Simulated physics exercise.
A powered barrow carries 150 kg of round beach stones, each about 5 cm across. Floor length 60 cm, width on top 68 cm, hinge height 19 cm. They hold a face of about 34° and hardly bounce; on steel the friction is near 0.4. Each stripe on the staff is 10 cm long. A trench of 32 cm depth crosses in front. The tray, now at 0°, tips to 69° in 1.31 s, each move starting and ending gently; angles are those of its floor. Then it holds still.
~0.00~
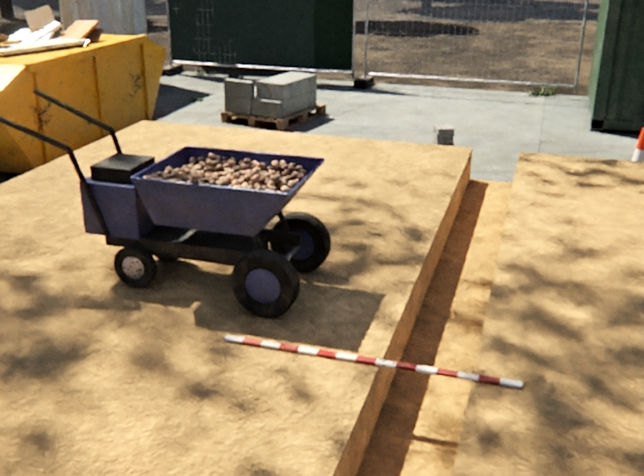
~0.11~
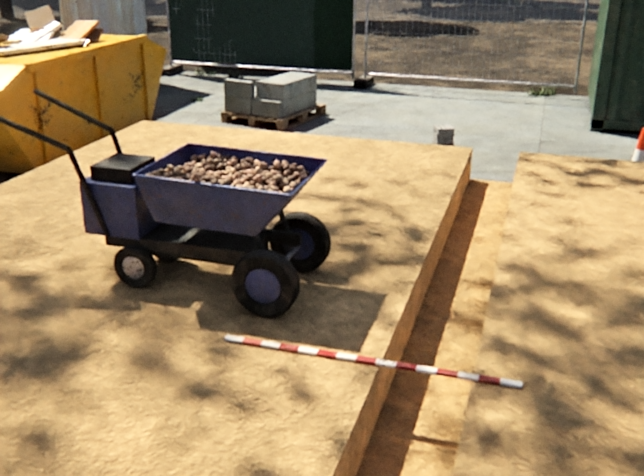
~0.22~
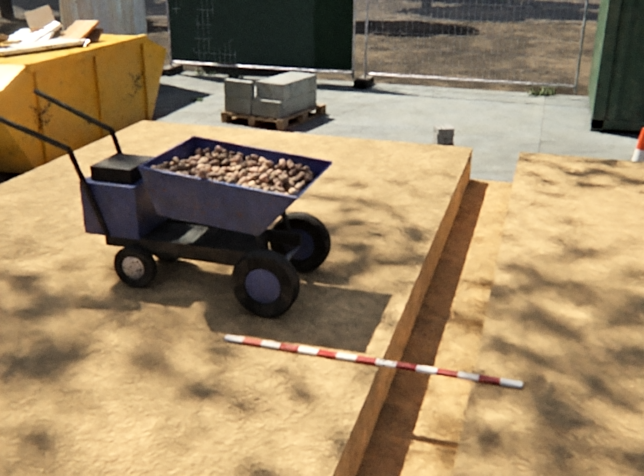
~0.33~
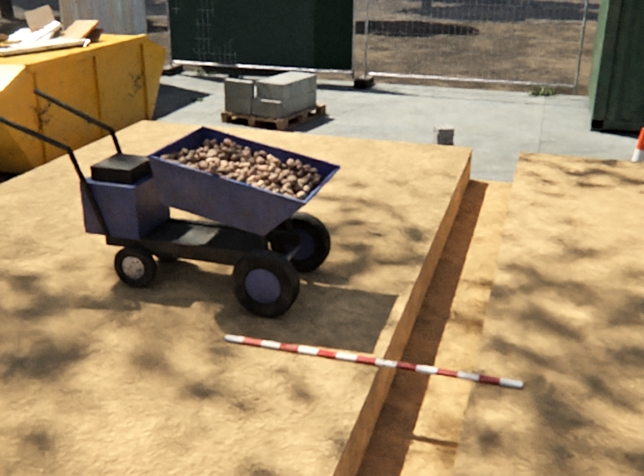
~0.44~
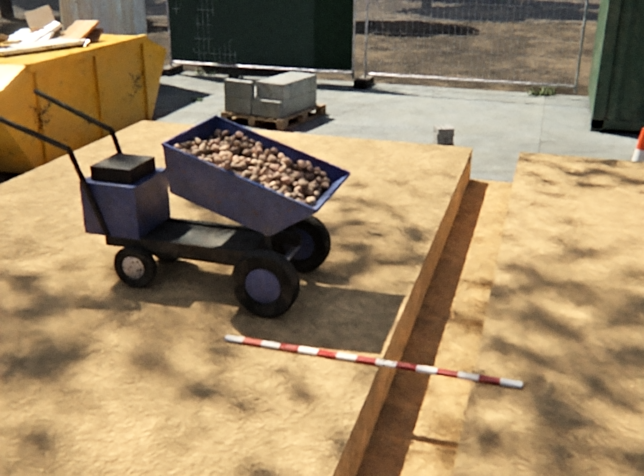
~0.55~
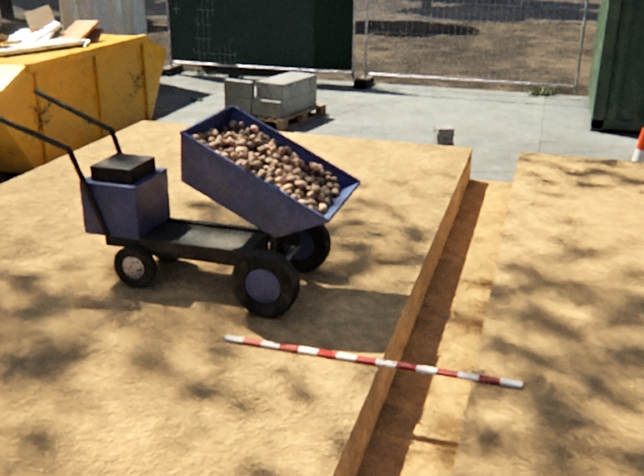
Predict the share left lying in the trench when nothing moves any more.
Close to 94 in a hundred.
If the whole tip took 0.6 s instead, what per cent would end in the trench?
In that case some 95 per cent.
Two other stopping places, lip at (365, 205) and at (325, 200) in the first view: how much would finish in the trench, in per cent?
First some 50, then 100 per cent.
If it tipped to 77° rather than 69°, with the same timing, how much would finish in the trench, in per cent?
It would be near 90 per cent.
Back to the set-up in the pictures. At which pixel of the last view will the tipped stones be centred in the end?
Around (440, 351).
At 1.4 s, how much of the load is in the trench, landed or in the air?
About 40 per cent by then.
After 1.0 s the floor is at 58°; 100 % in the tray; the foremost stones are at (376, 244).
After 1.4 s the floor is at 69°; 50 % in the tray, 10 % short of the trench, 40 % in the trench; the foremost stones are at (470, 363).
After 1.8 s the floor is at 69°; 18 % in the tray, 10 % short of the trench, 71 % in the trench; the foremost stones are at (474, 369).
After 3.7 s the floor is at 69°; 0 % in the tray, 6 % short of the trench, 94 % in the trench; the foremost stones are at (477, 356).
